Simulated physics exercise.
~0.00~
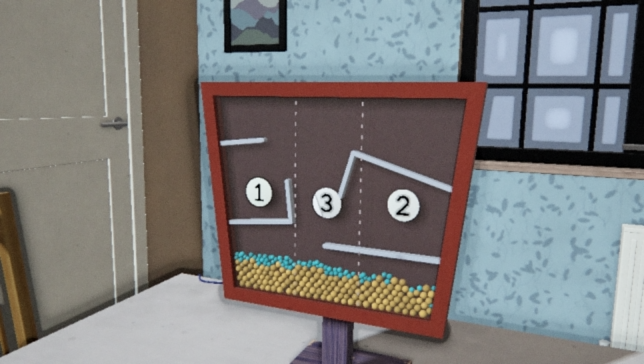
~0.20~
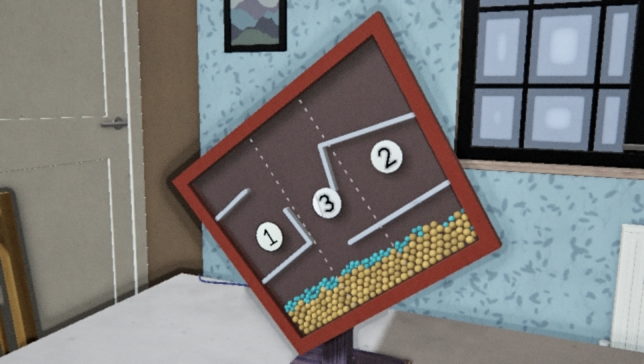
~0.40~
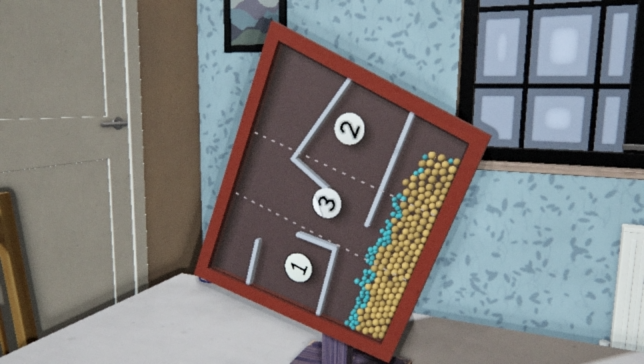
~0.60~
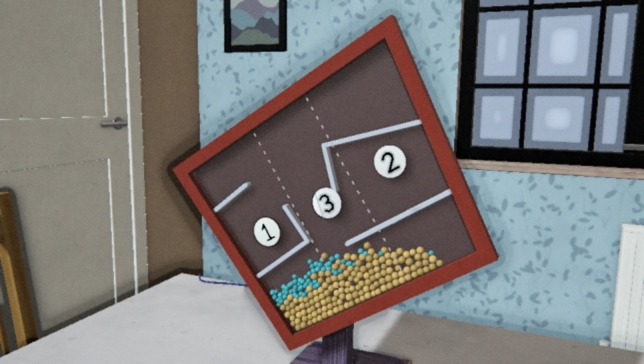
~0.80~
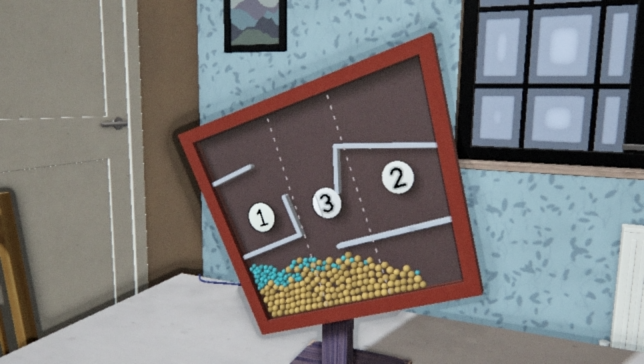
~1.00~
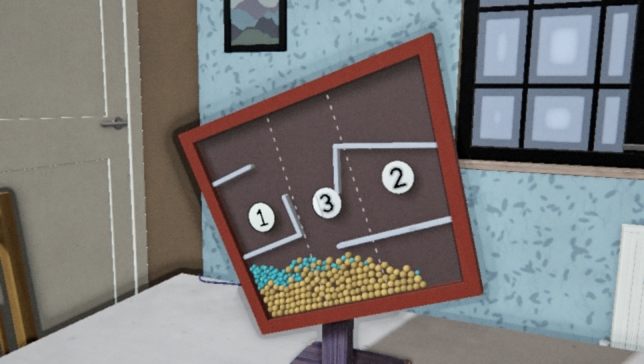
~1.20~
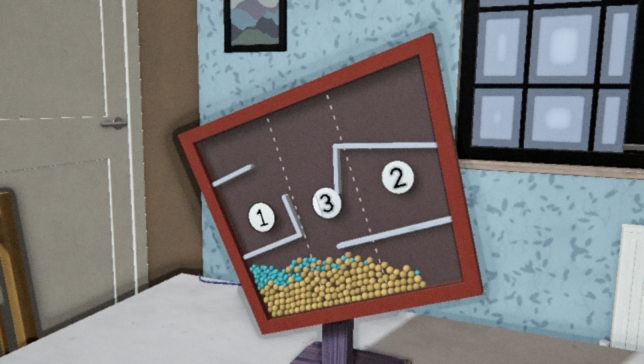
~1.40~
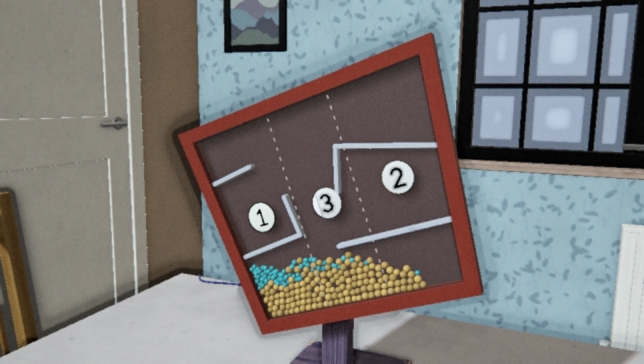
On a table, a bead-filled box tilts steeply anticlockwise, swings partway back and rests slanted.
